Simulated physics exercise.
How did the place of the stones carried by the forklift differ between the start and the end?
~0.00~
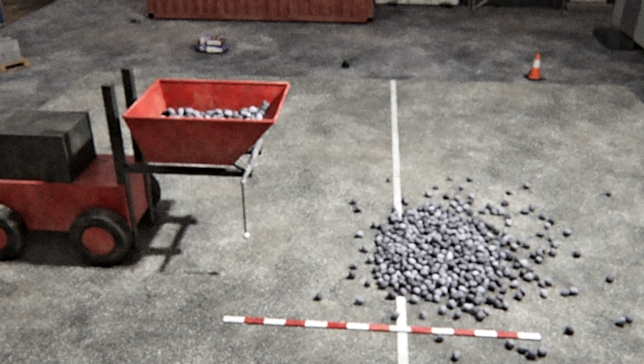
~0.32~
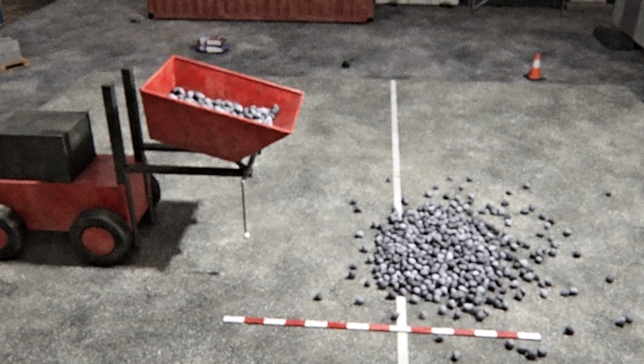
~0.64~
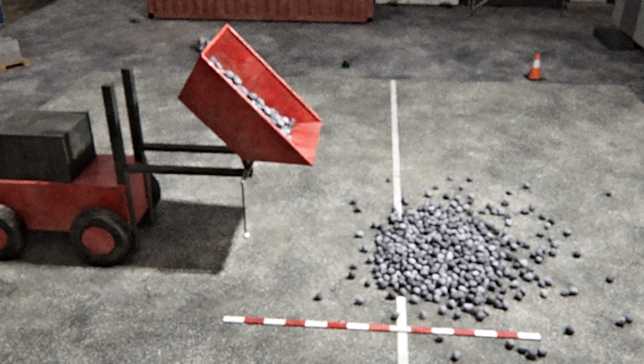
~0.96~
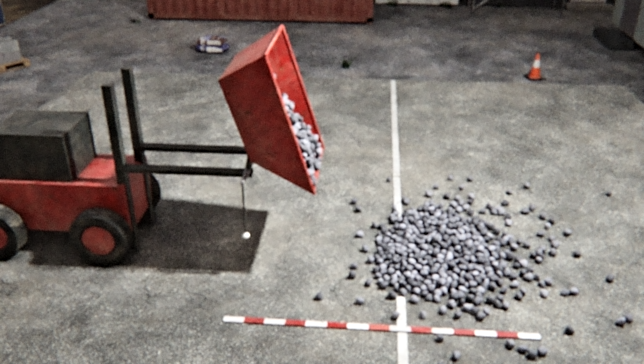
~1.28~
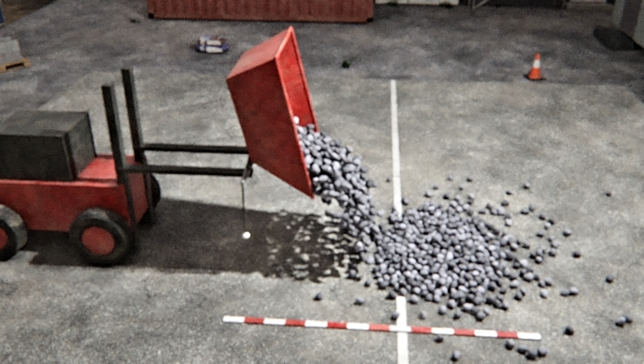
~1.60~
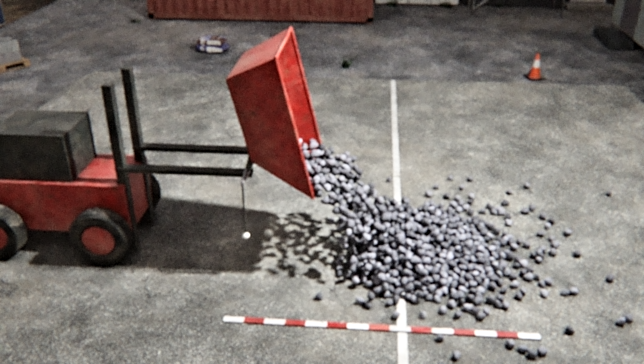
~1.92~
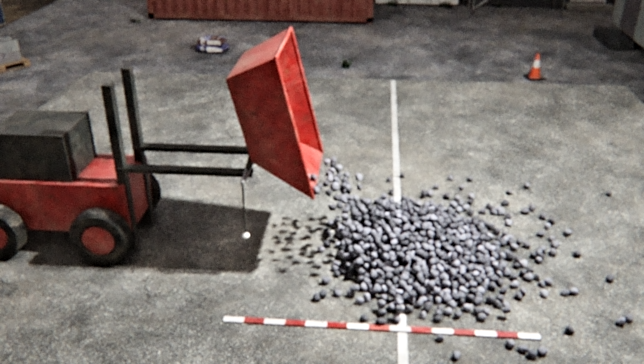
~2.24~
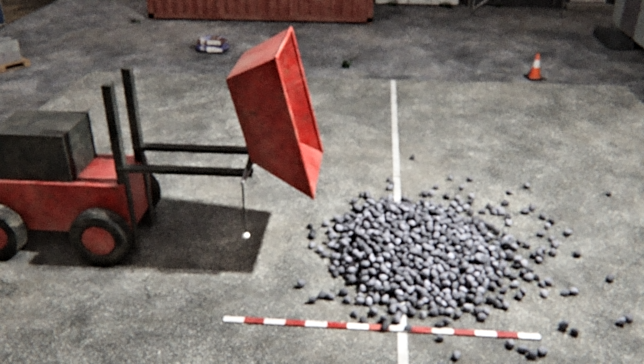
At the start they were up in the raised red skip on the left, and by the end they lay lower down and further right, on the ground in the heap around the white line.
